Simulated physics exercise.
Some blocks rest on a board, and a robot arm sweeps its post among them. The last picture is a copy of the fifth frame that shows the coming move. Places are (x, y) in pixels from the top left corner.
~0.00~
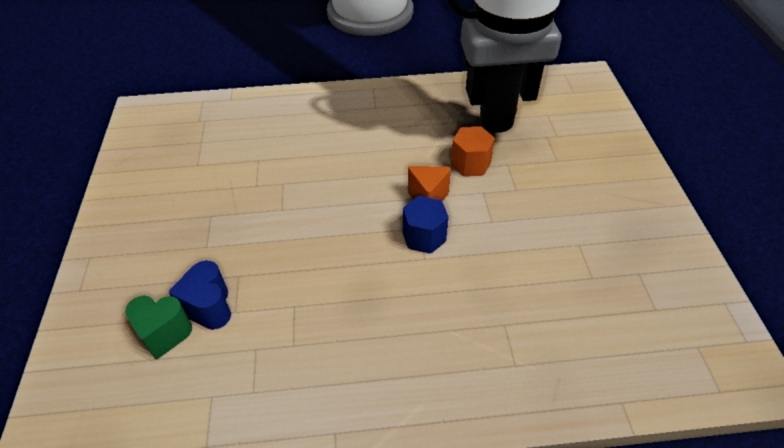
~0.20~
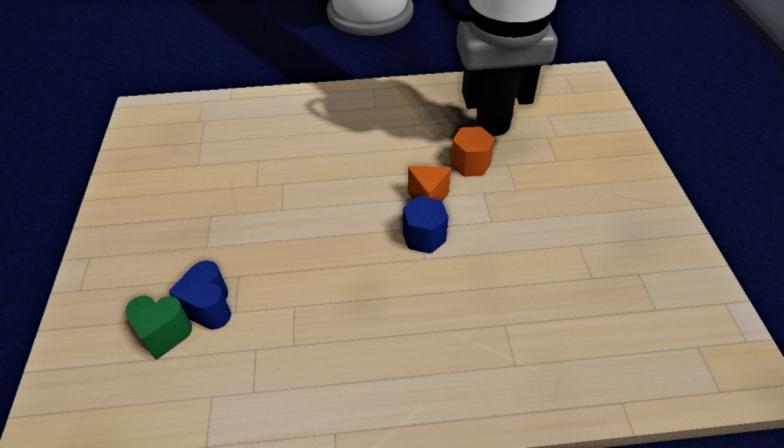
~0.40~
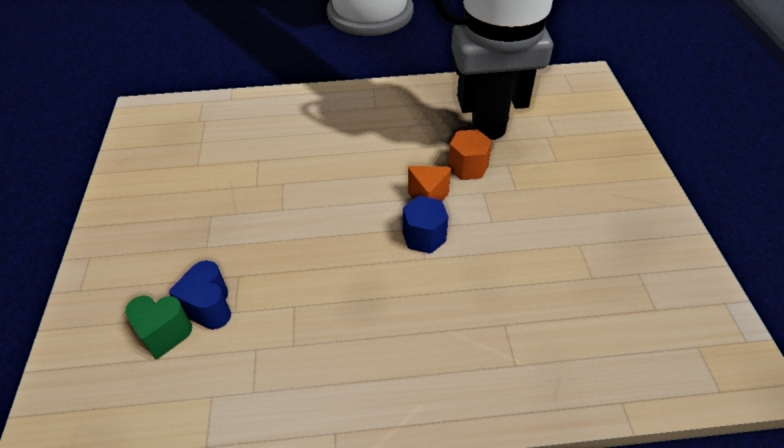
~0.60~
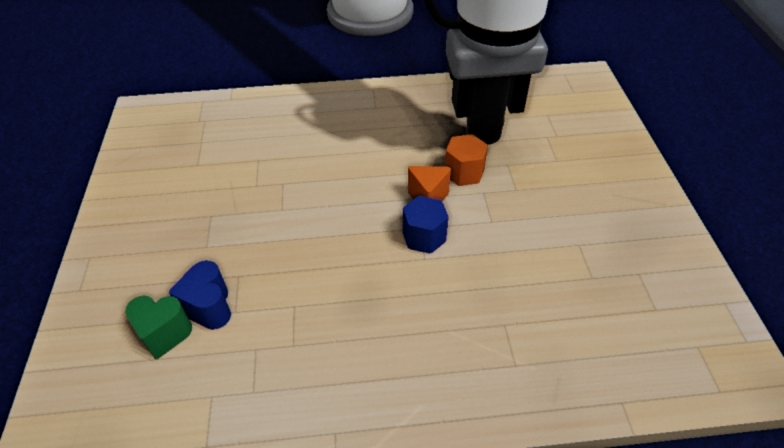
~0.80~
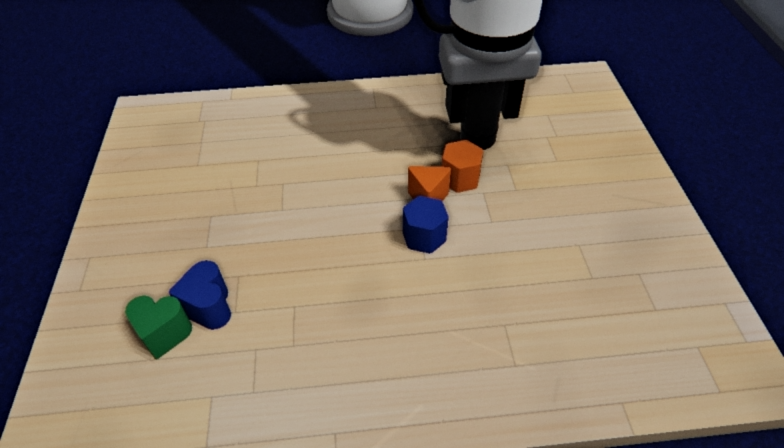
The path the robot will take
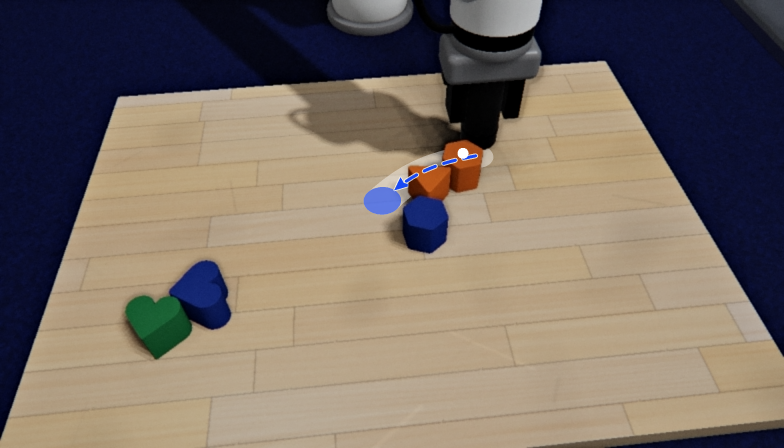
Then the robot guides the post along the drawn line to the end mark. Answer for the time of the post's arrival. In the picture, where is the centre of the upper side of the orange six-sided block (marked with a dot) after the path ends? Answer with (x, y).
I'd guess (448, 168).
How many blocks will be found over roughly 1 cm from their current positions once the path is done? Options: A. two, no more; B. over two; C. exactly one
It's A.
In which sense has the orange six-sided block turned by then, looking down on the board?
The answer is counter-clockwise.
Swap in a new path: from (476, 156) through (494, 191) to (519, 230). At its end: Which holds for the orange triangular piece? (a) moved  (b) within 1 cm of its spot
The correct letter is a.
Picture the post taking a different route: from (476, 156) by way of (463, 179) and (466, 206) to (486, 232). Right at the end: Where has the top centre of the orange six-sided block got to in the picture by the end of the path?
Close to (465, 234).
The drawn path runs from (476, 156) through (441, 164) and (409, 179) to (382, 201); the dot is on the orange six-sided block.
The first path, step by step. One third of the way, post at (441, 148); orange triangular piece at (429, 184), turned 40° clockwise; orange six-sided block at (449, 166), turned 60° anticlockwise.
Two thirds of the way, post at (409, 163); blue six-sided block at (425, 215); orange triangular piece at (425, 187), turned 45° clockwise; orange six-sided block at (448, 168), turned 70° anticlockwise.
At the end, post at (382, 185); blue six-sided block at (425, 215); orange triangular piece at (425, 187), turned 45° clockwise; orange six-sided block at (448, 168), turned 70° anticlockwise.
